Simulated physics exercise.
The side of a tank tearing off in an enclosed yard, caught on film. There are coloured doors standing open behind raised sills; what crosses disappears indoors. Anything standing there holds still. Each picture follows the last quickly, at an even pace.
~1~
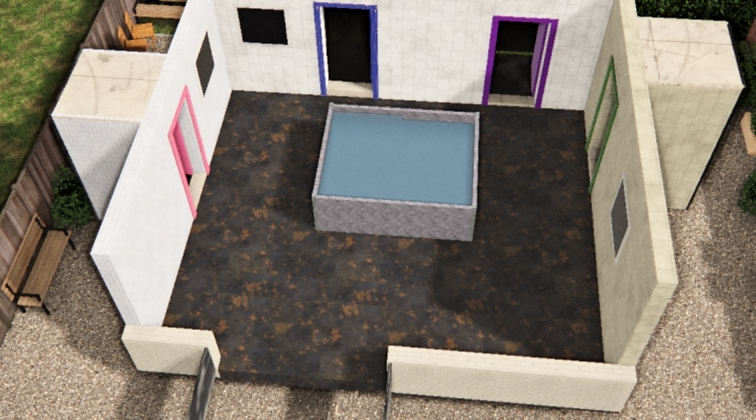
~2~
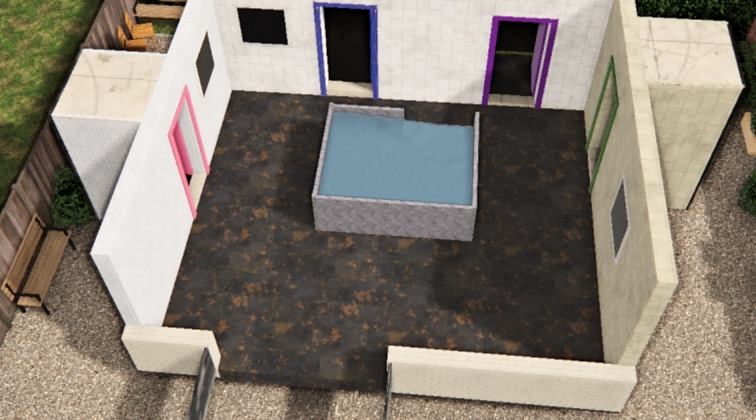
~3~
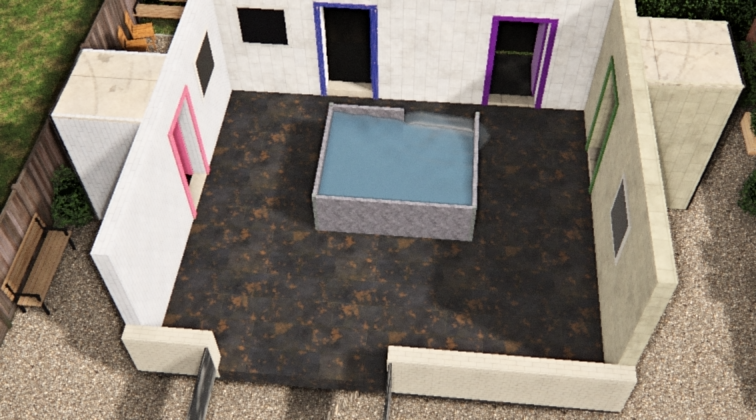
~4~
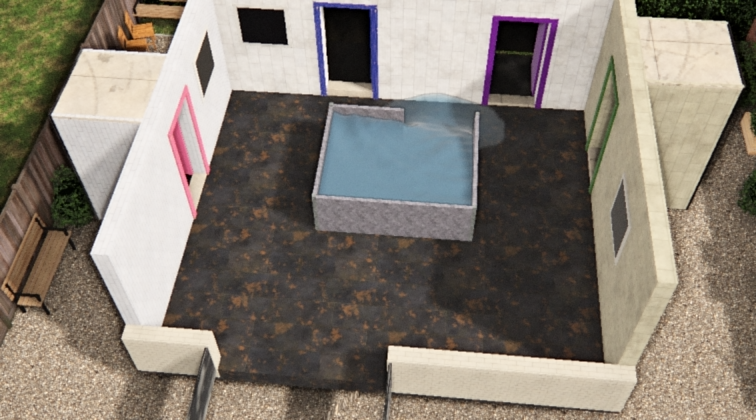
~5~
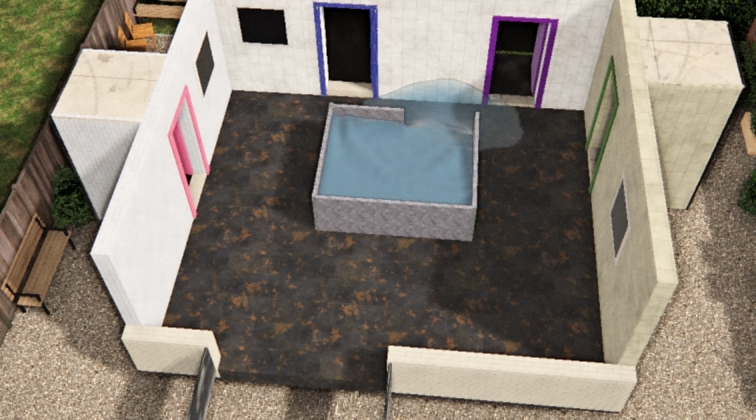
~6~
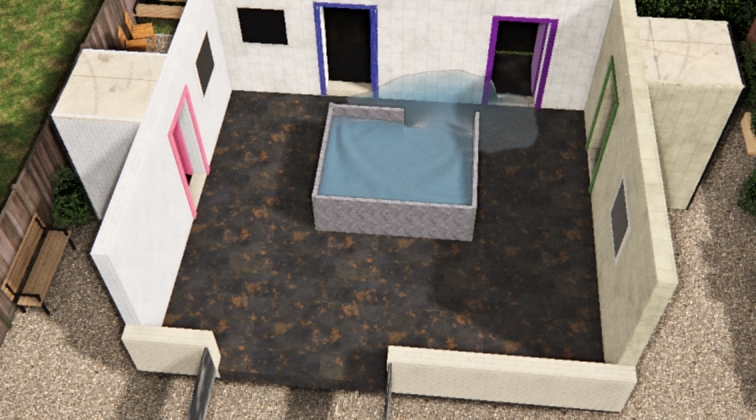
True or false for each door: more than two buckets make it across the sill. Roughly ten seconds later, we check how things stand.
Purple door: True; green door: True; blue door: False; pink door: True.
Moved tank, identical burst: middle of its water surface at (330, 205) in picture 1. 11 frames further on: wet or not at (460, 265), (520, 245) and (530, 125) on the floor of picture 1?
Points in order: Not reached; not reached; inundated.
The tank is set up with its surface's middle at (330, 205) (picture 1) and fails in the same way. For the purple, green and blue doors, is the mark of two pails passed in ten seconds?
My answer is that the purple door ends up above, the green door ends up above and the blue door ends up above.
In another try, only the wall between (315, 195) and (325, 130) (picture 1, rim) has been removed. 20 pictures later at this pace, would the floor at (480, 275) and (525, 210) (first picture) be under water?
Order as given: Unwetted, then unwetted.
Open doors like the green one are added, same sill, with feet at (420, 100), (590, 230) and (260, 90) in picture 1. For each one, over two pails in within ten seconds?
Log: Door one beats the mark; door two misses the mark; door three misses the mark.
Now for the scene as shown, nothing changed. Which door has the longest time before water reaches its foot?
Result: The one in pink.
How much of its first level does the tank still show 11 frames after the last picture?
Somewhere near 56 %, give or take.
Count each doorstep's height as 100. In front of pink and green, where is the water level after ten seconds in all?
I'd put the first at close to 180 per cent and the second at close to 60 per cent.
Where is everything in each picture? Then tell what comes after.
In the first frame, the tank at (399, 157) is whole and still.
In the second frame, the front is at a hidden place, out from the gap on the tank's far side.
In the third frame, water pours out on the tank's far side and has run to a hidden place.
In the fourth frame, the front is at (401, 100), out from the gap on the tank's far side.
In the fifth frame, the front is at (510, 107), out from the gap on the tank's far side.
In the sixth frame, water pours out on the tank's far side and has run to (350, 97).
A moment on, water covers 20 % of the floor; the purple door over two buckets in, the green door not reached, the blue door wet at the sill, nothing in, the pink door not reached.
Next, water covers 30 % of the floor; the purple door far over two buckets in, the green door under two buckets in, the blue door wet at the sill, nothing in, the pink door not reached.
Then, water covers 60 % of the floor; the purple door far over two buckets in, the green door over two buckets in, the blue door wet at the sill, nothing in, the pink door under two buckets in.
Later, water covers 90 % of the floor; the purple door far over two buckets in, the green door over two buckets in, the blue door wet at the sill, nothing in, the pink door over two buckets in.
In the end, water covers 100 % of the floor; the purple door far over two buckets in, the green door over two buckets in, the blue door wet at the sill, nothing in, the pink door far over two buckets in.
